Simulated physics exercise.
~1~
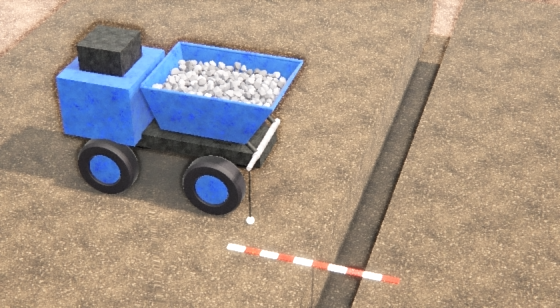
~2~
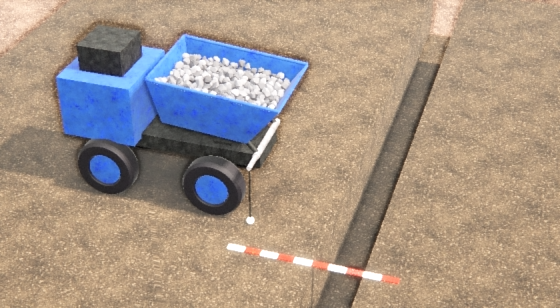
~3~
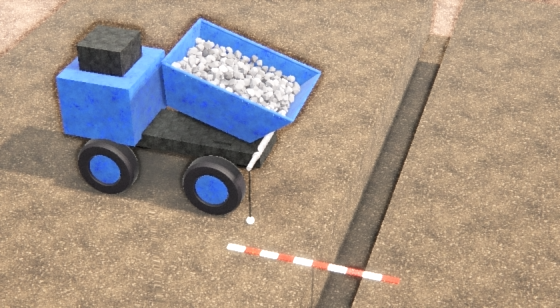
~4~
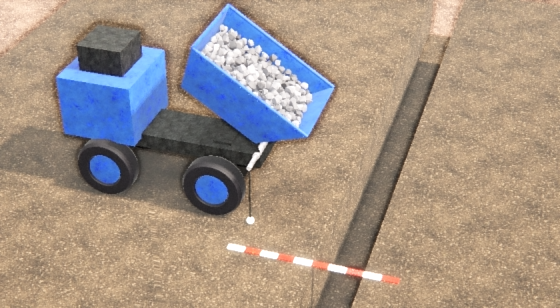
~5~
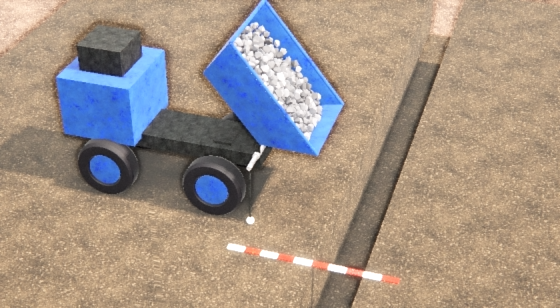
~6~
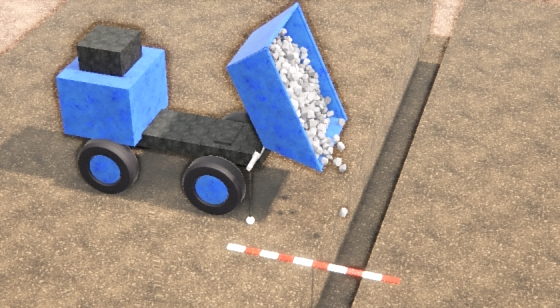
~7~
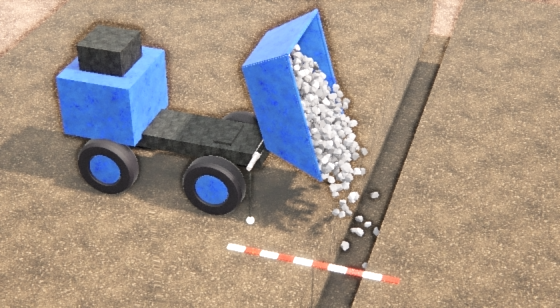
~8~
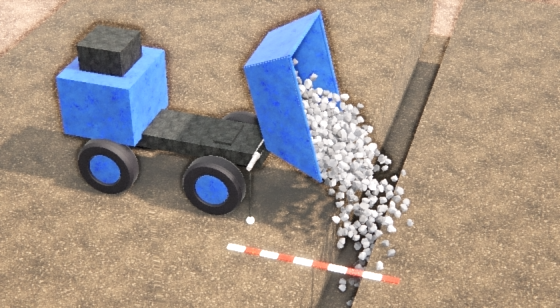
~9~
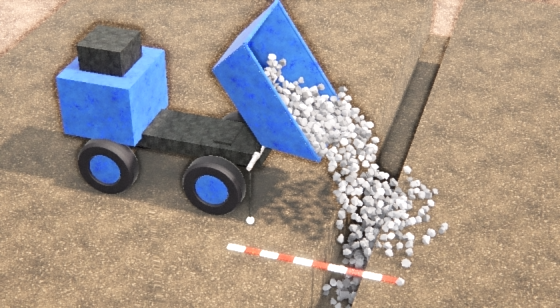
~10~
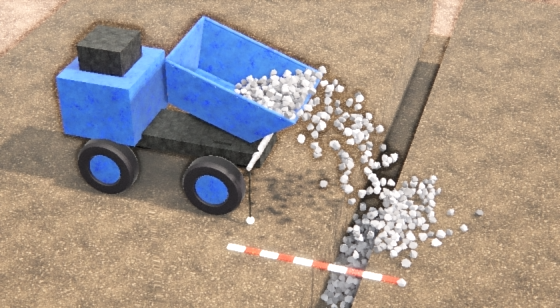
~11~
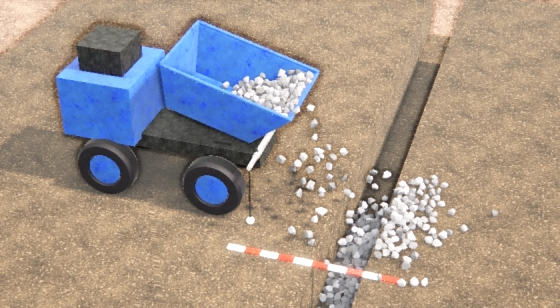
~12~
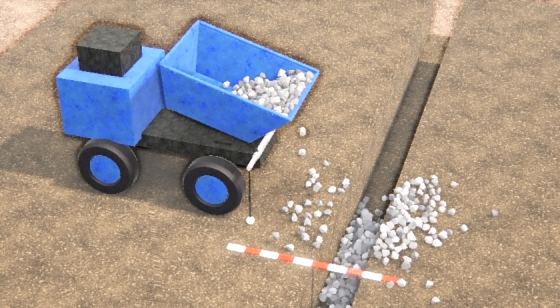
A blue dumper's skip full of pale stones tipped steeply toward a narrow trench, spilling many of them into it and onto the ground on both sides, then swung partway back down and stopped with a good heap still inside.
